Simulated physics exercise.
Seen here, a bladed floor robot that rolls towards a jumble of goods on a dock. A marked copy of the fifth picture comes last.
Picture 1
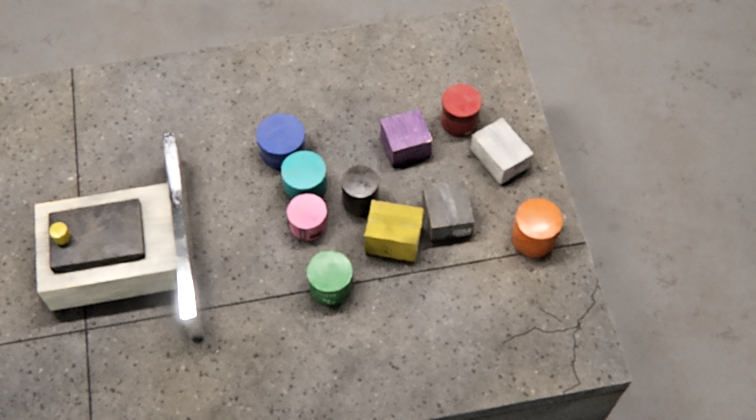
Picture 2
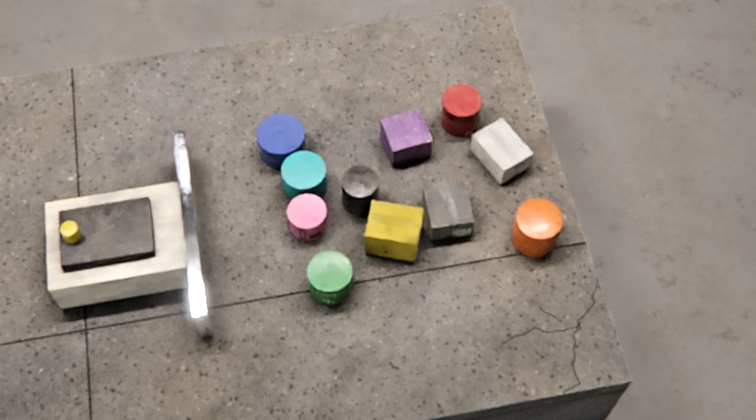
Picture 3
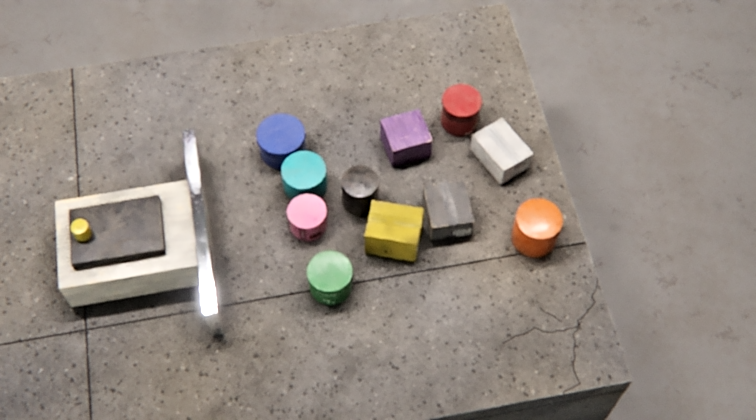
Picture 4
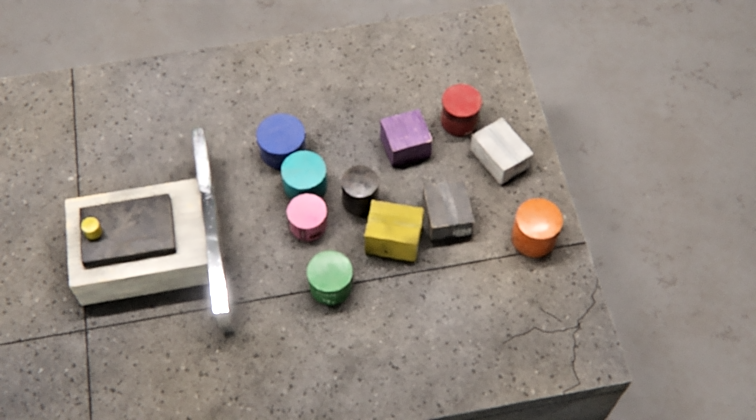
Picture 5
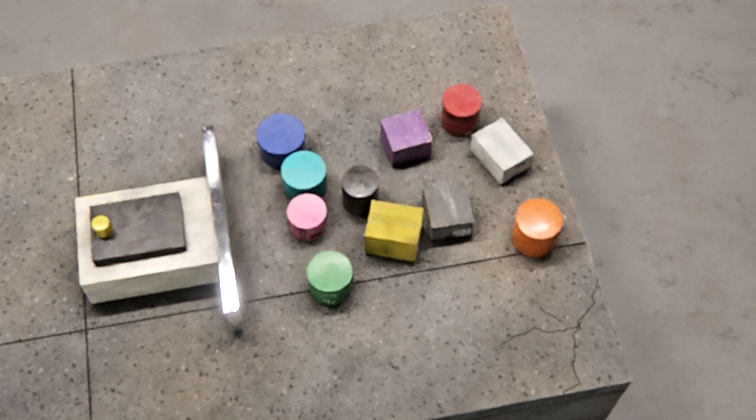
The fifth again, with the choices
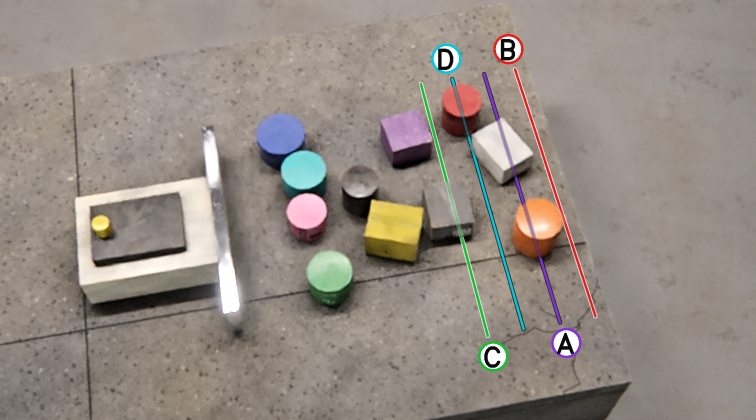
A pale, boxy robot with a long upright blade on its front crept a short way right across a speckled stone surface, while the colourful canisters, pails and blocks ahead of it stayed still.
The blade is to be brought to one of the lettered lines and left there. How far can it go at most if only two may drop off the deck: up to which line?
D is the last line within the limit.
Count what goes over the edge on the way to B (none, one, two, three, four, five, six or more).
In all, six or more.
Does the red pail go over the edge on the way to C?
No.
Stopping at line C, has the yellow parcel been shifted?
By then, yes.
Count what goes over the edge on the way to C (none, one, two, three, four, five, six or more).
In all, none.
On the marked copy, A at (519, 190); B at (552, 184); C at (452, 201); D at (485, 195).
Following D. Soon after the start, robot (244, 209); green pail (359, 274); blue pail (333, 134).
Later, robot (340, 193); white parcel (514, 153); red pail (487, 99).
In the end, robot (414, 181); white parcel over the edge; orange canister (577, 243); one fallen.
As for the rest, A drops six; B drops eleven; C is within the limit but short.
